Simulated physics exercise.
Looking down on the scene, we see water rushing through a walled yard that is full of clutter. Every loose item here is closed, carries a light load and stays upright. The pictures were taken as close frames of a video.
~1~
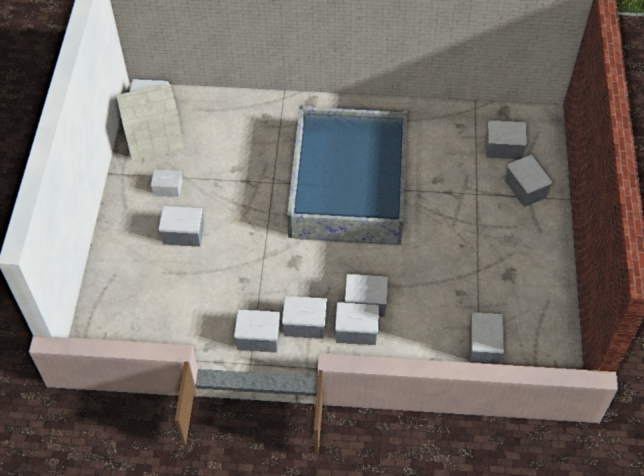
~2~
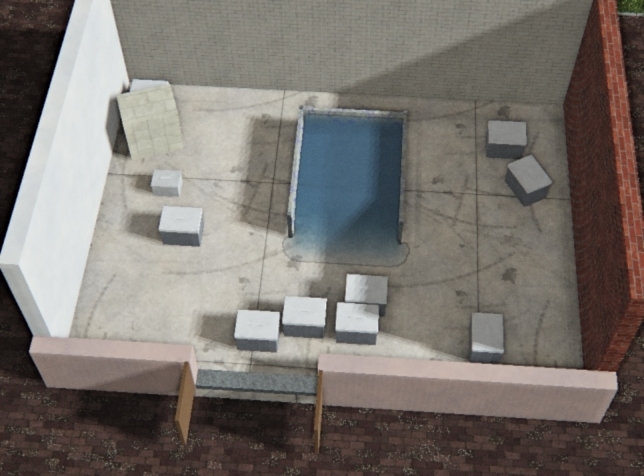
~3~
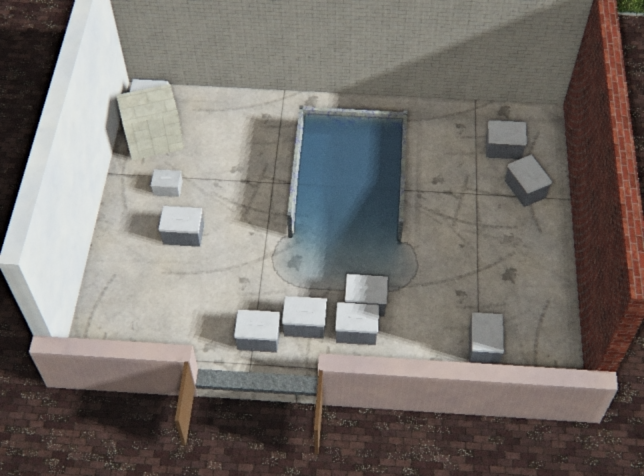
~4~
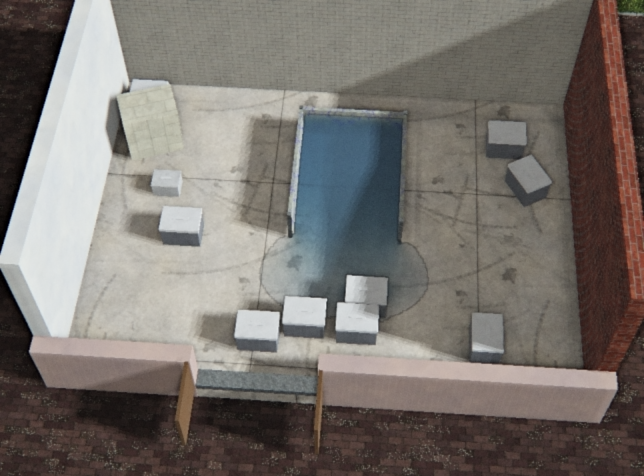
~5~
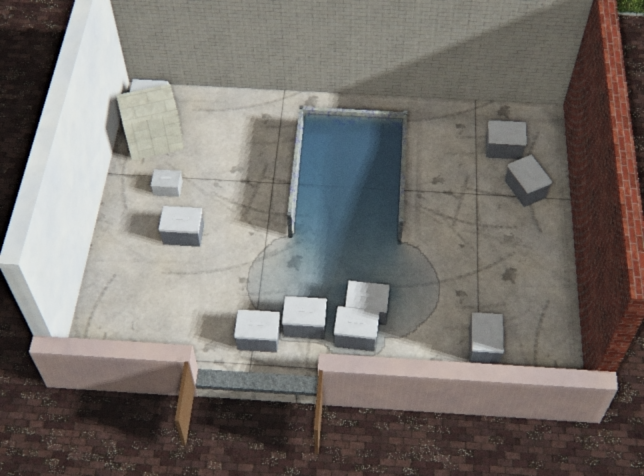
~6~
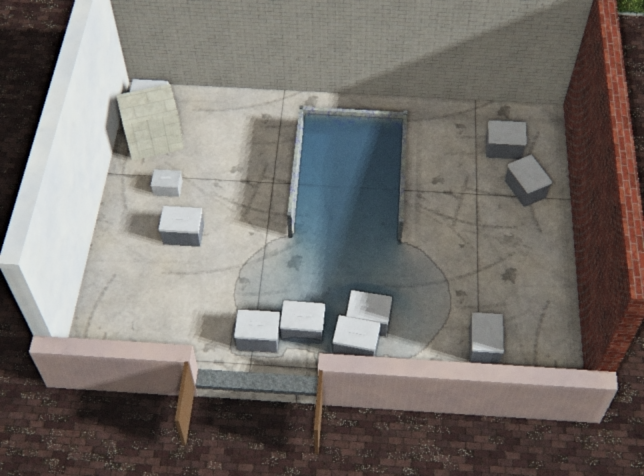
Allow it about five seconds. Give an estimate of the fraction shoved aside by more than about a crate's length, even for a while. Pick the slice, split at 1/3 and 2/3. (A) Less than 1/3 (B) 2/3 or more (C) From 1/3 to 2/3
From 1/3 to 2/3 (C).
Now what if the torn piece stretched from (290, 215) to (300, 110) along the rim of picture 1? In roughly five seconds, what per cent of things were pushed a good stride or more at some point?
Near 20 in a hundred.
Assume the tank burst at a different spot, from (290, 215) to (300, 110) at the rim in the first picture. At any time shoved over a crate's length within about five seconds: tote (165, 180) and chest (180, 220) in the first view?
Lab note - in sequence: Made it that far; made it that far.
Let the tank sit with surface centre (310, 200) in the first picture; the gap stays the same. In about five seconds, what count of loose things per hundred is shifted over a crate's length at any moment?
Estimate: Some 50 per cent of them.
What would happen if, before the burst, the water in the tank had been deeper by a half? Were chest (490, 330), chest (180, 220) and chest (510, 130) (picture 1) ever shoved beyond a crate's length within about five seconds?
First: Goes past it; second: Falls short; third: Falls short.
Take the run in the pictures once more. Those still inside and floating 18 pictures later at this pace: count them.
Count: 3.
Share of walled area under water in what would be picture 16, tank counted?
Estimate: About 40 %.
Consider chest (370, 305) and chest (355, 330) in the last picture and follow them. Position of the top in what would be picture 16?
Estimated: (397, 323); (384, 348).
A moment on, 2 of 10 are well off their spots; 0 afloat.
Next, 4 of 10 are well off their spots; 2 afloat.
Later, 5 of 10 are well off their spots; 3 afloat.
In the end, 5 of 10 are well off their spots, and 5 have been at some point; 1 afloat.
